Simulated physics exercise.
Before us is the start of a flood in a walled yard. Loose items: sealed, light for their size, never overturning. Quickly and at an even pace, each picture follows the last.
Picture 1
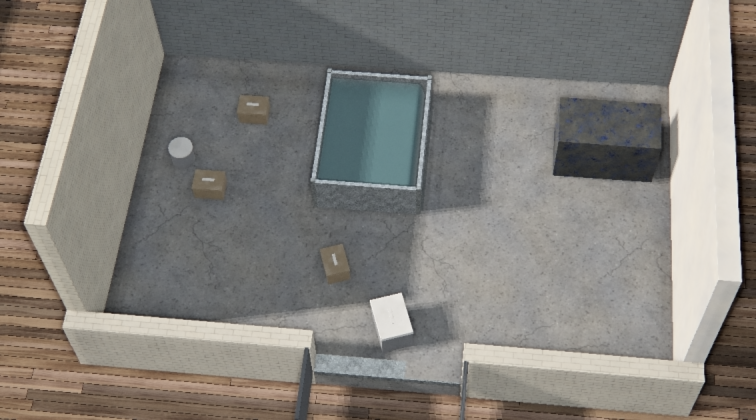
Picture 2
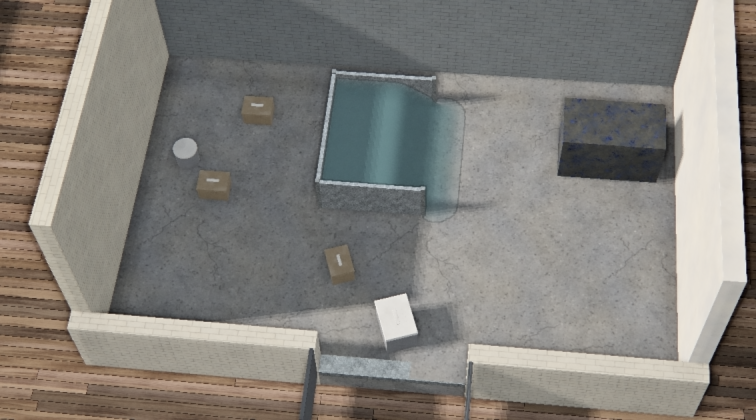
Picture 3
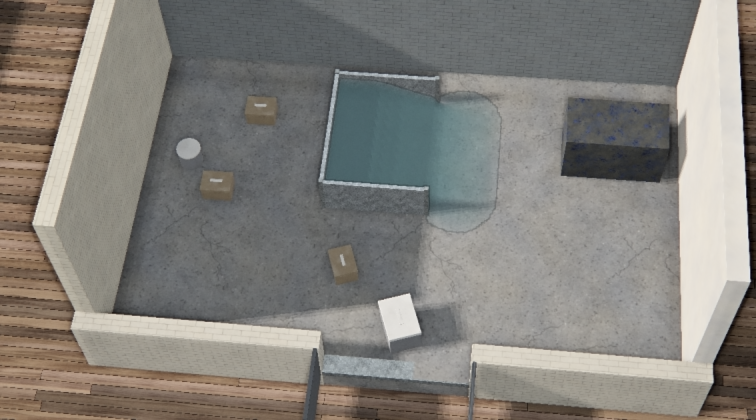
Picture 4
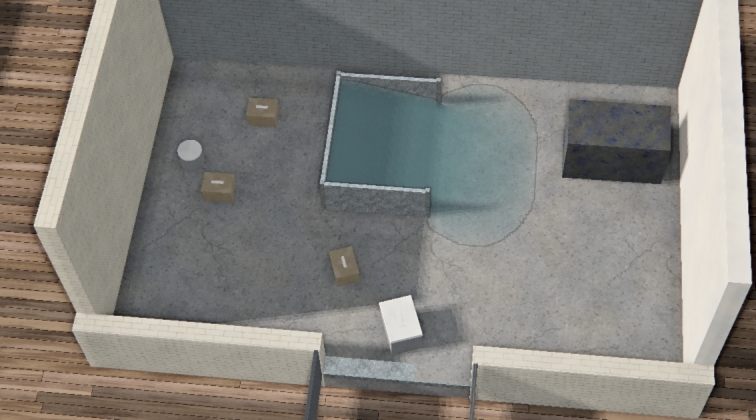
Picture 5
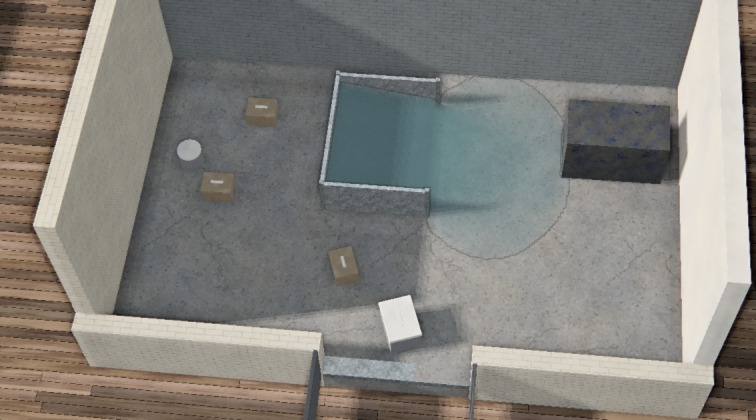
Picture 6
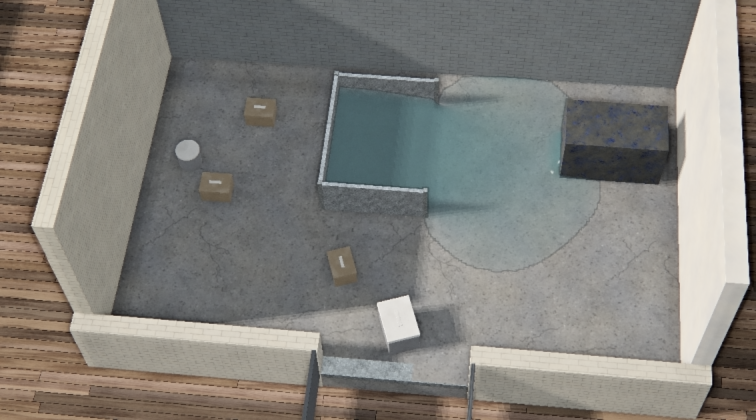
In a walled yard, water spreads rightward from an open-sided tank to a dark block.
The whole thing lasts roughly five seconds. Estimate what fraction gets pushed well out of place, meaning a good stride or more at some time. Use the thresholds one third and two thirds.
I'd put it under one third.
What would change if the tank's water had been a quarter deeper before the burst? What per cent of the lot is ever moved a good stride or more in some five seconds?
Close to 0 % of the lot.
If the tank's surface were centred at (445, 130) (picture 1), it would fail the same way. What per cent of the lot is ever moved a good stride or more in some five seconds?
Some 0 per cent, I'd say.
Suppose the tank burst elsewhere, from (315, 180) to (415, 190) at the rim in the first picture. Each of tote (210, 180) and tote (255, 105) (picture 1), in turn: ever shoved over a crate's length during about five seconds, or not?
Going one by one, the first stopped short and the second stopped short.
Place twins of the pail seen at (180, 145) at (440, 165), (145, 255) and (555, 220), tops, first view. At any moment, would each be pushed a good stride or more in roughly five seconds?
Shoved clear, stays put, shoved clear.
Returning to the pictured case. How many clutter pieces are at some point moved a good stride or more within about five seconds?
The total is 0.
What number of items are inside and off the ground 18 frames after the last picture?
Count: 0.
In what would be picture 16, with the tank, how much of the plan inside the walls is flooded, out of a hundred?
Around 45 percent.
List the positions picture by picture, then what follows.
A pail at (181, 147), on the bottom; a tote at (209, 180) rests on the ground; 0 of 5 have shifted, in the first picture.
A pail at (185, 148), on the bottom; a tote at (213, 181), on the bottom; 0 of 5 have shifted, in the second picture.
A pail at (188, 148), on the bottom; a tote at (217, 181) rests on the ground; 0 of 5 have shifted, in the third picture.
A pail at (190, 150) rests on the ground; a tote at (218, 182), on the bottom; 0 of 5 have shifted, in the fourth picture.
A pail at (189, 150), on the bottom; a tote at (217, 182), on the bottom; 0 of 5 have shifted, in the fifth picture.
A pail at (188, 150), on the bottom; a tote at (216, 182) rests on the ground; 0 of 5 have shifted, in the sixth picture.
A moment on, 0 of 5 are well off their spots; 0 afloat.
Next, 0 of 5 are well off their spots; 0 afloat.
Later, 0 of 5 are well off their spots; 0 afloat.
In the end, 0 of 5 are well off their spots, and 0 have been at some point; 0 afloat.
